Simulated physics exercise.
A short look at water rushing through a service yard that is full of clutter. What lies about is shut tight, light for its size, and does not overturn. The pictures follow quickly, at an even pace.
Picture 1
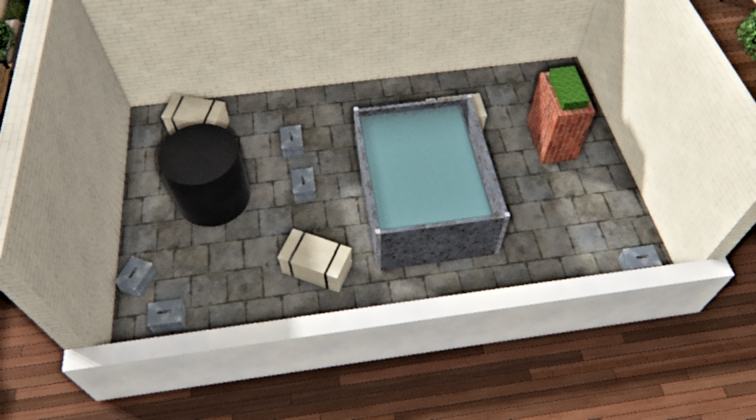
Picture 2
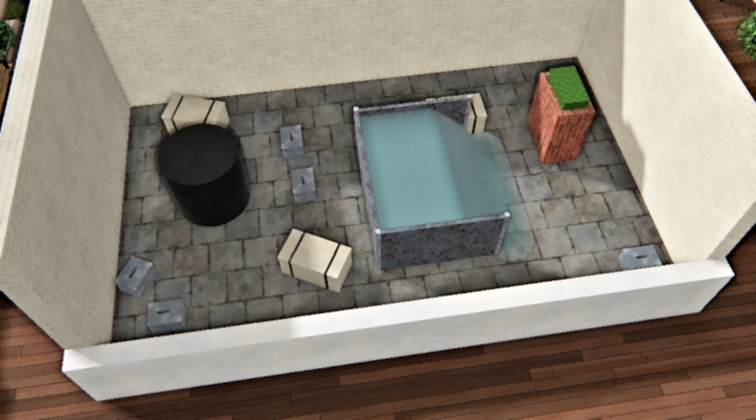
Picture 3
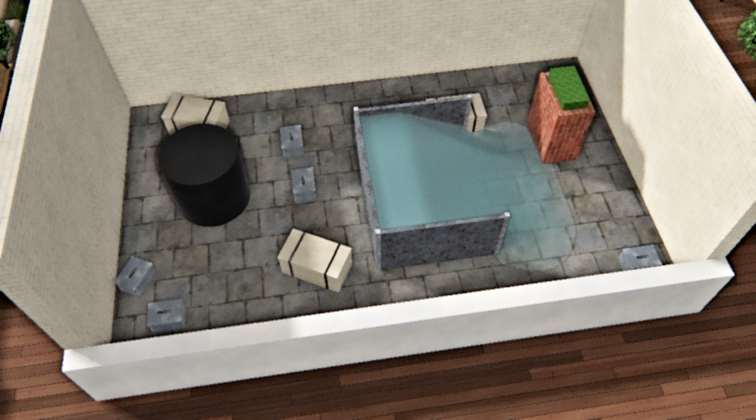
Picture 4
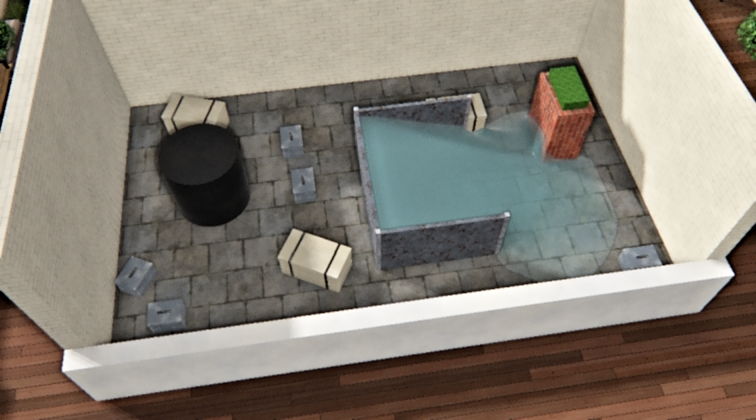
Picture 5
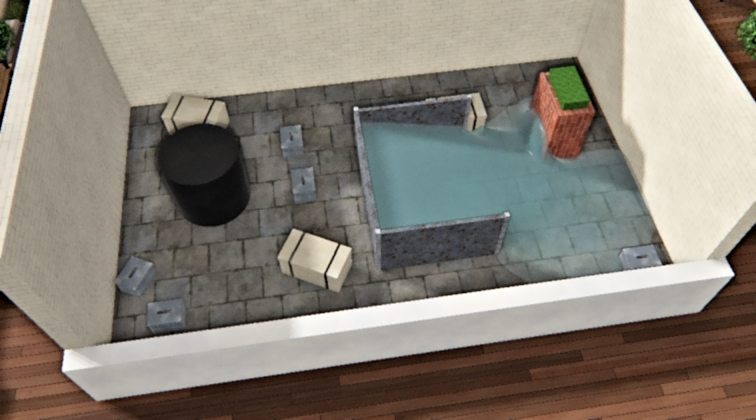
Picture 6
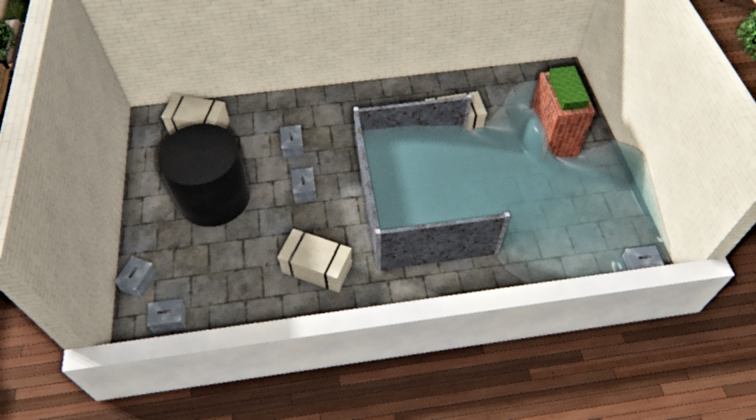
Water pours from the open right side of a stone tank and spreads around a brick pillar.
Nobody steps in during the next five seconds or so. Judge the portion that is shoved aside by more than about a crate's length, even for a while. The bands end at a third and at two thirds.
Share: Between one and two thirds.
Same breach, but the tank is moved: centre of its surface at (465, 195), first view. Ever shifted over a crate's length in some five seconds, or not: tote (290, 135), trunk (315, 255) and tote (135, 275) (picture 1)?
As listed: Pushed that far, never so far, pushed that far.
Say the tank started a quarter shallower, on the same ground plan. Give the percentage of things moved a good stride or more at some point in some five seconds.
Near 20 in a hundred.
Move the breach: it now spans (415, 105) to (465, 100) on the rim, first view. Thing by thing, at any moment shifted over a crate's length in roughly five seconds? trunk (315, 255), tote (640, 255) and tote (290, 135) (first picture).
In that order: Less than that, yes, yes.
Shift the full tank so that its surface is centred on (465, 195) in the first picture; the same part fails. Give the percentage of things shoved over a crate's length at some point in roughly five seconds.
Near 50 in a hundred.
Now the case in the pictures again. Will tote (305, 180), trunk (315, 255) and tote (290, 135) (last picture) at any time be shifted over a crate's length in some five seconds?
In turn: Short of that, less than that, shifted that much.
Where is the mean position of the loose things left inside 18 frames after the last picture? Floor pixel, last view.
Around (275, 215).
A moment on, 0 of 8 are well off their spots; 1 afloat.
Next, 1 of 8 are well off their spots; 1 afloat.
Later, 1 of 8 are well off their spots; 1 afloat.
In the end, 5 of 8 are well off their spots, and 5 have been at some point; 3 afloat.
